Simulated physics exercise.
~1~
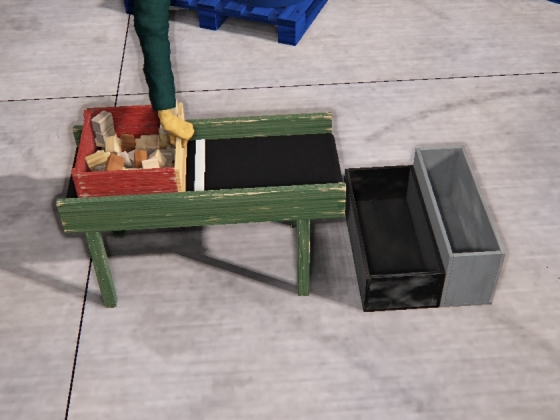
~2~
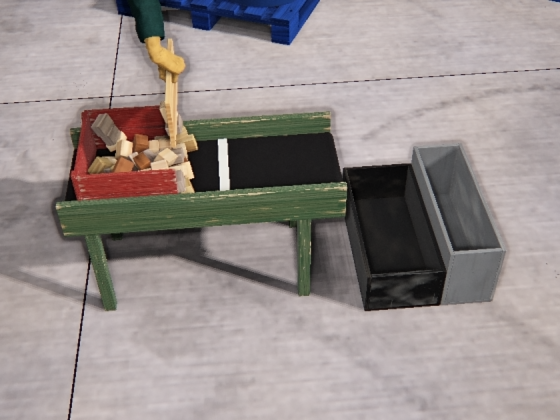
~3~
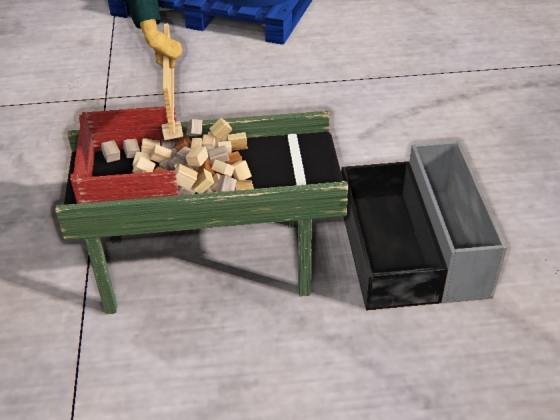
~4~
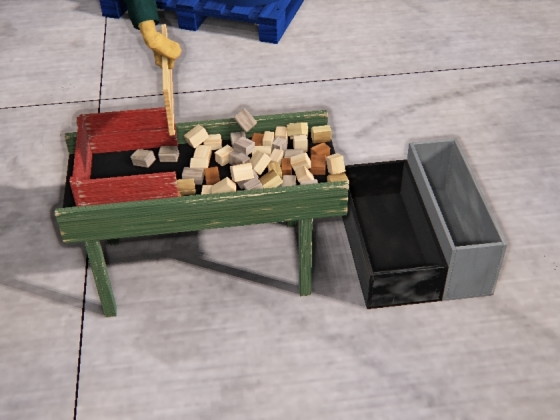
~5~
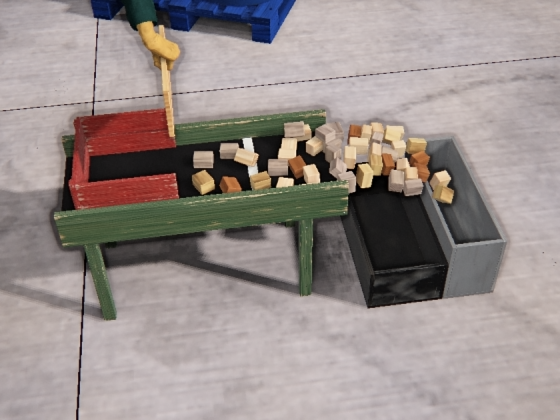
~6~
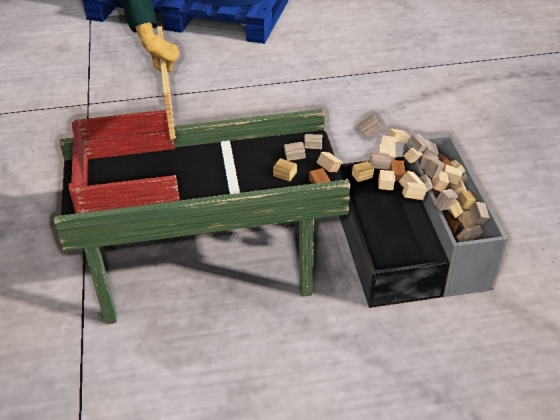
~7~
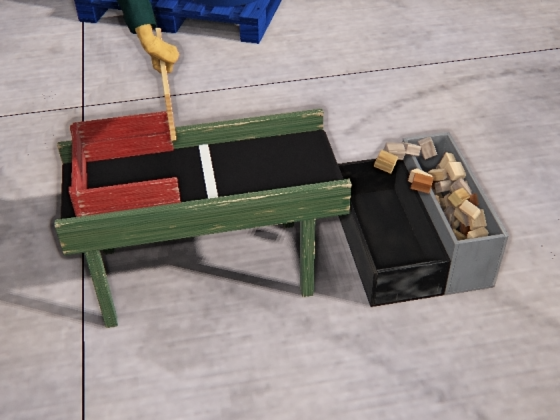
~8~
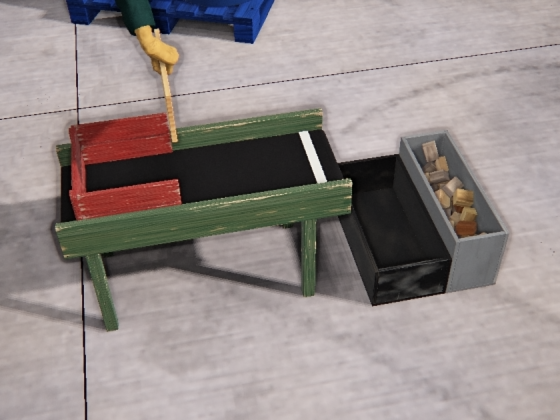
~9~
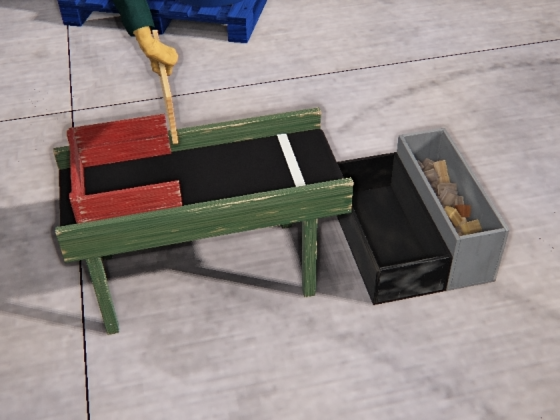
Wooden blocks riding a black belt rightward from a red pen after a gloved hand lifts the gate, all landing in the grey box.
